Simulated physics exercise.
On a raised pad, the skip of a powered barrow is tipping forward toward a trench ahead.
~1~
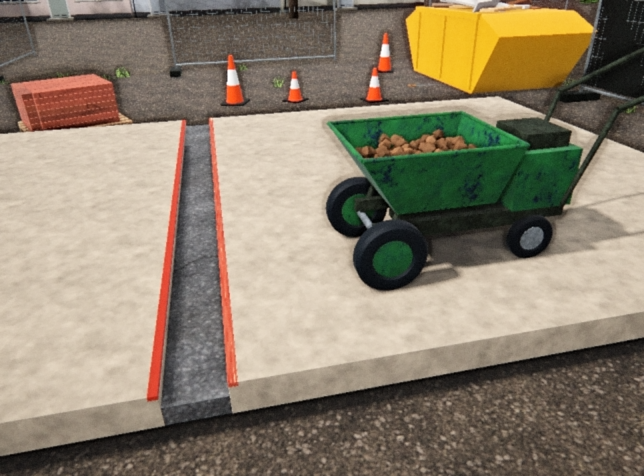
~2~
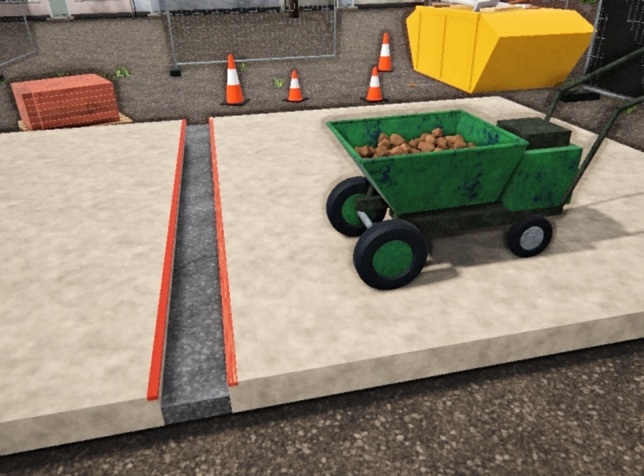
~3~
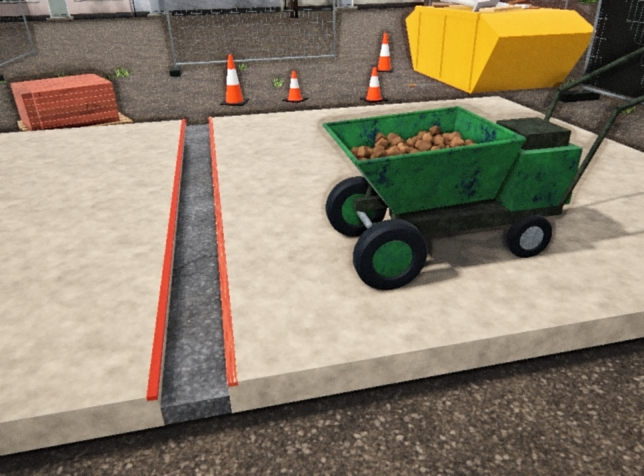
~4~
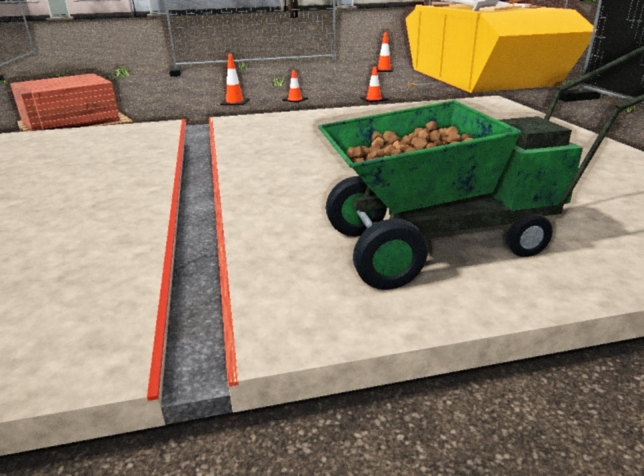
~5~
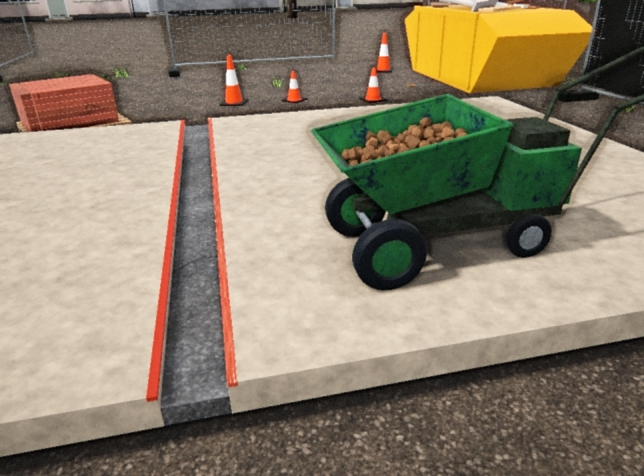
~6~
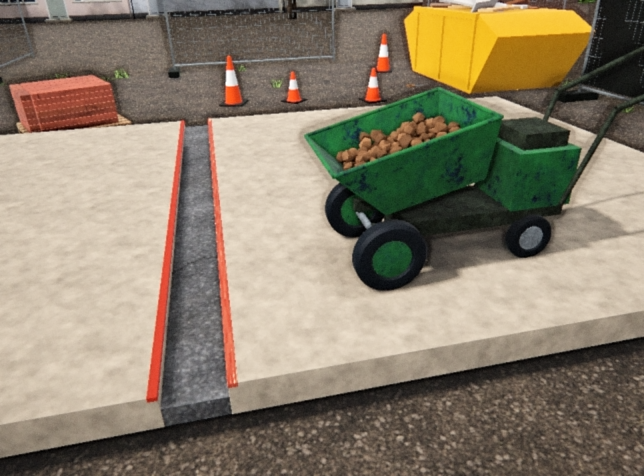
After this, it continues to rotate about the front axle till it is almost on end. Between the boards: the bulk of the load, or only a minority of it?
More out than in.
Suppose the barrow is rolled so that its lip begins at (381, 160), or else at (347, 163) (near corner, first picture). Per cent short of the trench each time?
First spot: 60 %, second spot: 40 %.
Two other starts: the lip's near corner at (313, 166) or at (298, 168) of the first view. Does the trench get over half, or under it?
Position 1 exceeds half; position 2 exceeds half.
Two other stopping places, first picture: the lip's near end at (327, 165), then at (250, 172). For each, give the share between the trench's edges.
The share would be near 60 percent, and then near 30 percent.
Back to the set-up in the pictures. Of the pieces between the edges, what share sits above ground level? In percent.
Roughly 30 percent.
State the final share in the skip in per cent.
Around 10 %.
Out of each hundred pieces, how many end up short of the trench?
It works out to close to 55 per cent.
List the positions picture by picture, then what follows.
In the first picture, lip of the skip at (363, 162), level; top of the load at (428, 150), clay clods; first edge of the trench at (229, 340); far edge at (157, 351), the trench under half as wide as the skip, and shallow for its width.
In the second picture, lip of the skip at (362, 162), level; top of the load at (428, 153).
In the third picture, lip of the skip at (358, 163), tipped barely; top of the load at (426, 151).
In the fourth picture, lip of the skip at (352, 166), tipped a little; top of the load at (437, 147).
In the fifth picture, lip of the skip at (343, 171), tipped a little; top of the load at (431, 144).
In the sixth picture, lip of the skip at (334, 177), tipped clearly; top of the load at (442, 138); first edge of the trench at (229, 341); far edge at (156, 352).
Soon, skip tipped steeply; all in the skip.
A while on, skip tipped steeply; most in the skip; a small part short of the trench; a stray few in or heaped over the trench; a stray few falling.
Towards the end, skip tipped right over; about a quarter in the skip; about half short of the trench; about a quarter in or heaped over the trench; a stray few beyond it.
Finally, skip tipped right over; a small part in the skip; about half short of the trench; about a third in or heaped over the trench; a stray few beyond it.
